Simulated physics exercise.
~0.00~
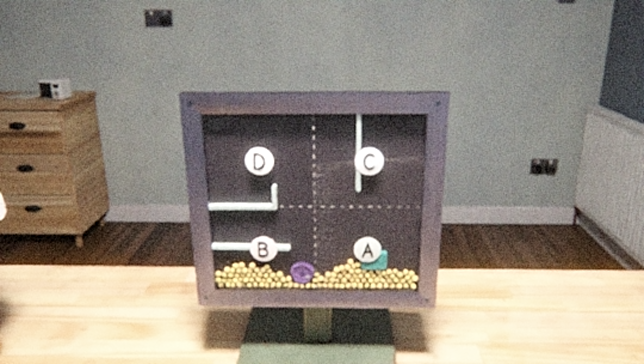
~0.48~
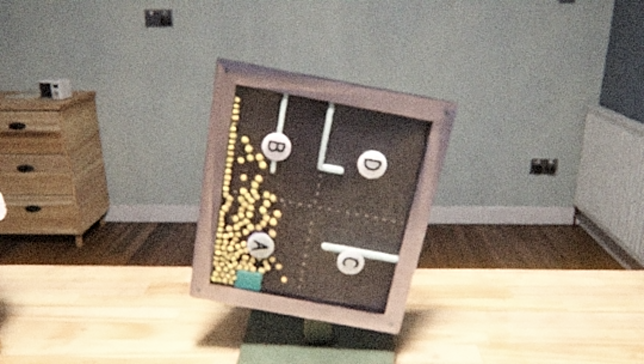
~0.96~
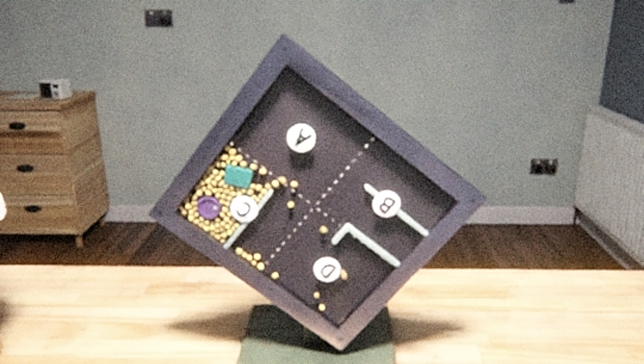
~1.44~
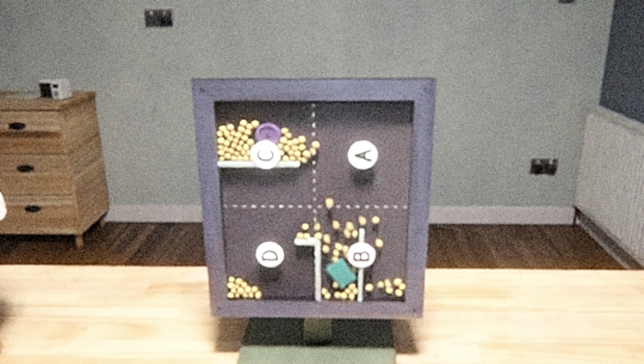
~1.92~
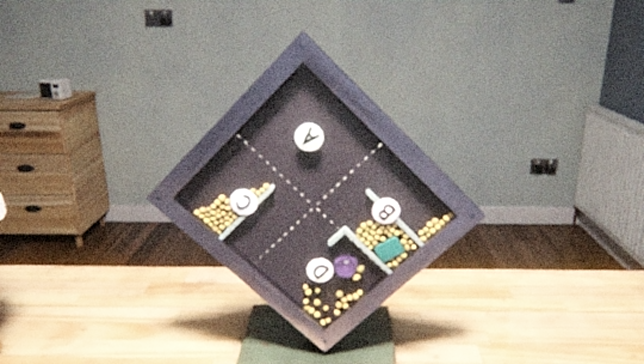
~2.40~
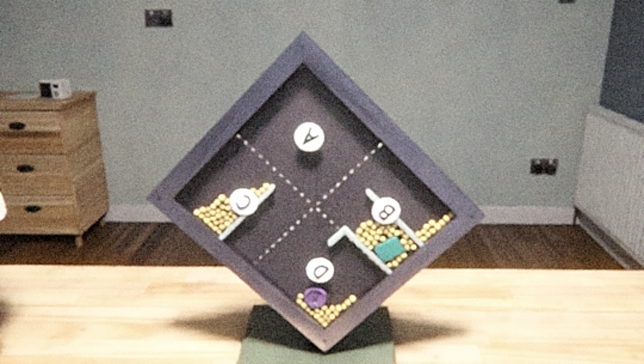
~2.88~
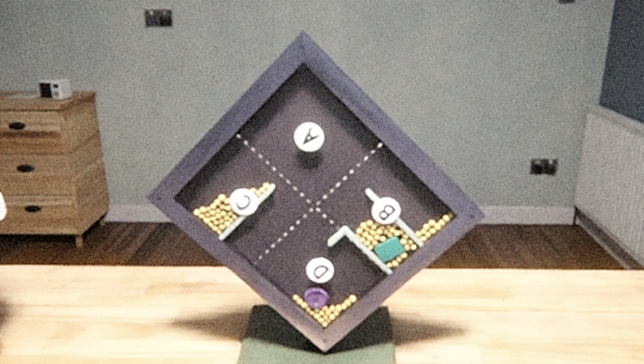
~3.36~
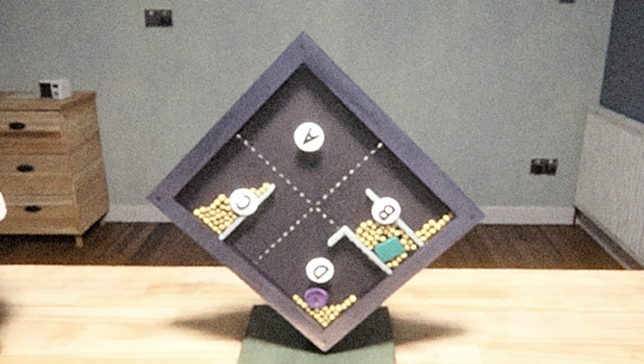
A square case of yellow beads turns clockwise, swings partway back, and stops on a corner.
